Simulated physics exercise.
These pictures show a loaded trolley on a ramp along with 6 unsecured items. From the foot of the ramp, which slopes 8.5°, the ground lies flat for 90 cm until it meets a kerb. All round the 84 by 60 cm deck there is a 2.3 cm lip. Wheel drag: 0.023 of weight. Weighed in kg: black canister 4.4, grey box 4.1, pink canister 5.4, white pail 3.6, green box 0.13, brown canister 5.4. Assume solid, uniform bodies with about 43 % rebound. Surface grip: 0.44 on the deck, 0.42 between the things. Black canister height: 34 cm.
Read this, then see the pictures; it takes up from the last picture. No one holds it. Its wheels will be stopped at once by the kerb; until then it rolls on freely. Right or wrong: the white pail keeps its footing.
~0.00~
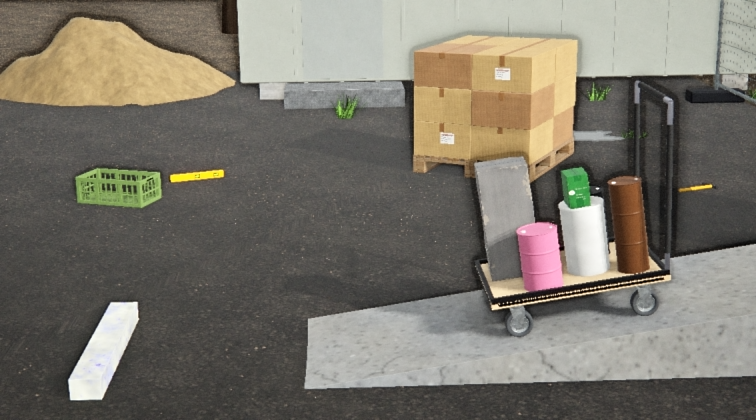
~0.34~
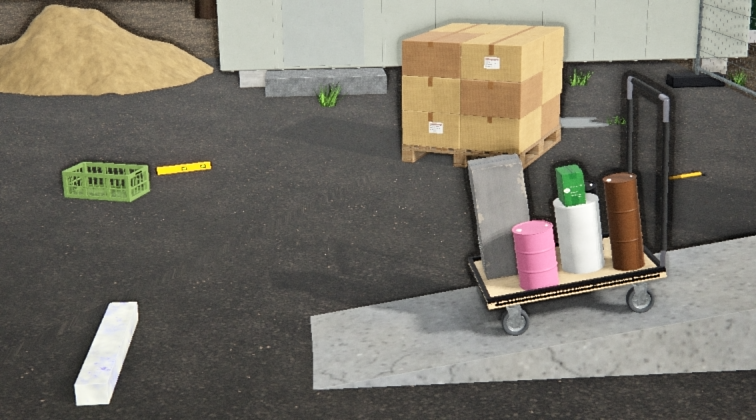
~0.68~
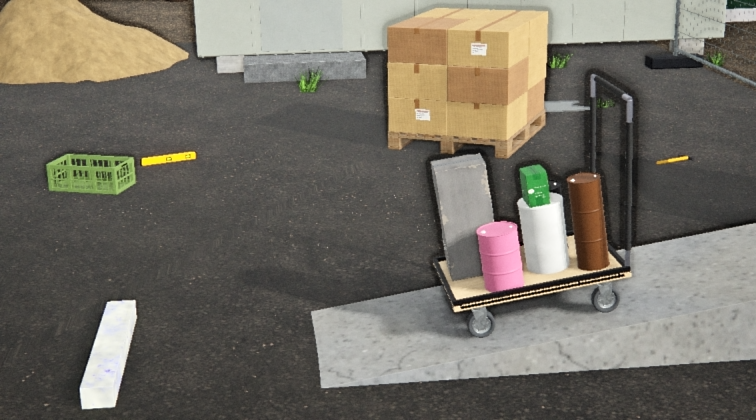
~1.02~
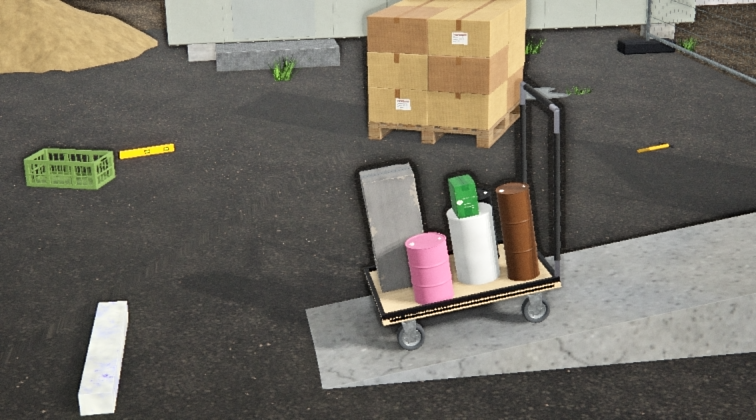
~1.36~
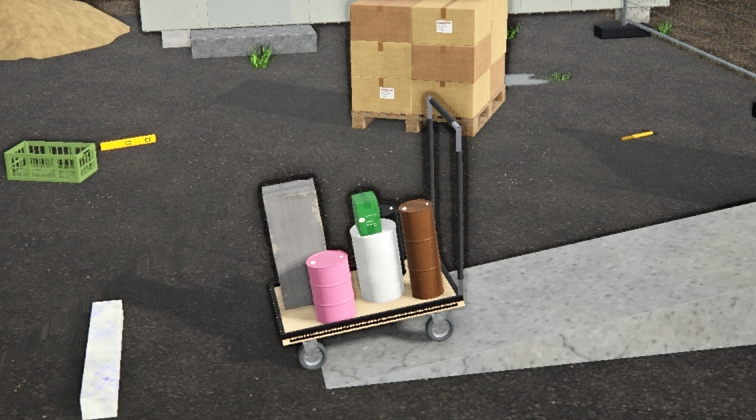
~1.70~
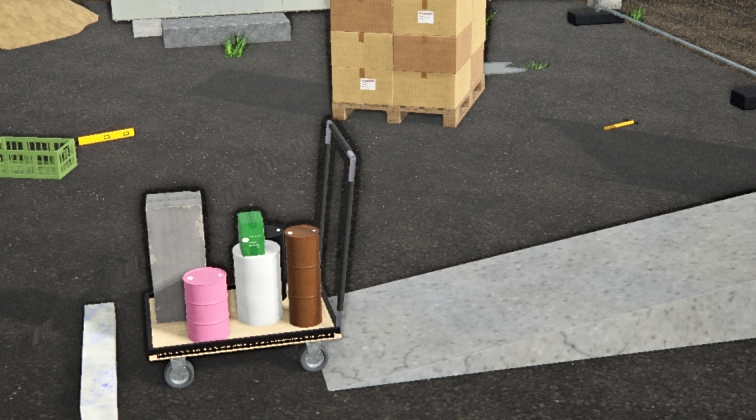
Right.
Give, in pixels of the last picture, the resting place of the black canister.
(175, 271).
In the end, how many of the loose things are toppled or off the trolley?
Total count: 4.
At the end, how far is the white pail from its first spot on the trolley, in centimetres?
22 cm.
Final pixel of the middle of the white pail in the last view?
Roughly at pixel (157, 293).
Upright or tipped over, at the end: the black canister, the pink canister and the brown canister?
Well, the black canister holds steady, the pink canister tumbles down, and the brown canister tumbles down.
Around 2.00 s, trolley at the kerb; white pail shifted 20 cm near (162, 293); grey box tipped 28° against what carries it; brown canister tipped 16° against what carries it.
Around 2.50 s, trolley at the kerb; grey box, pink canister and green box now off the trolley; white pail tipped 14° against what carries it near (147, 290); brown canister on its side.
Around 3.00 s, trolley at the kerb; brown canister now off the trolley; white pail shifted 23 cm near (157, 293); black canister shifted 20 cm.
Finally (3.6 s), off the trolley and tipped over, grey box, pink canister, green box and brown canister; not toppled but over 10 cm from the start, black canister and white pail. Final places as that camera would see them, white pail near (157, 293).
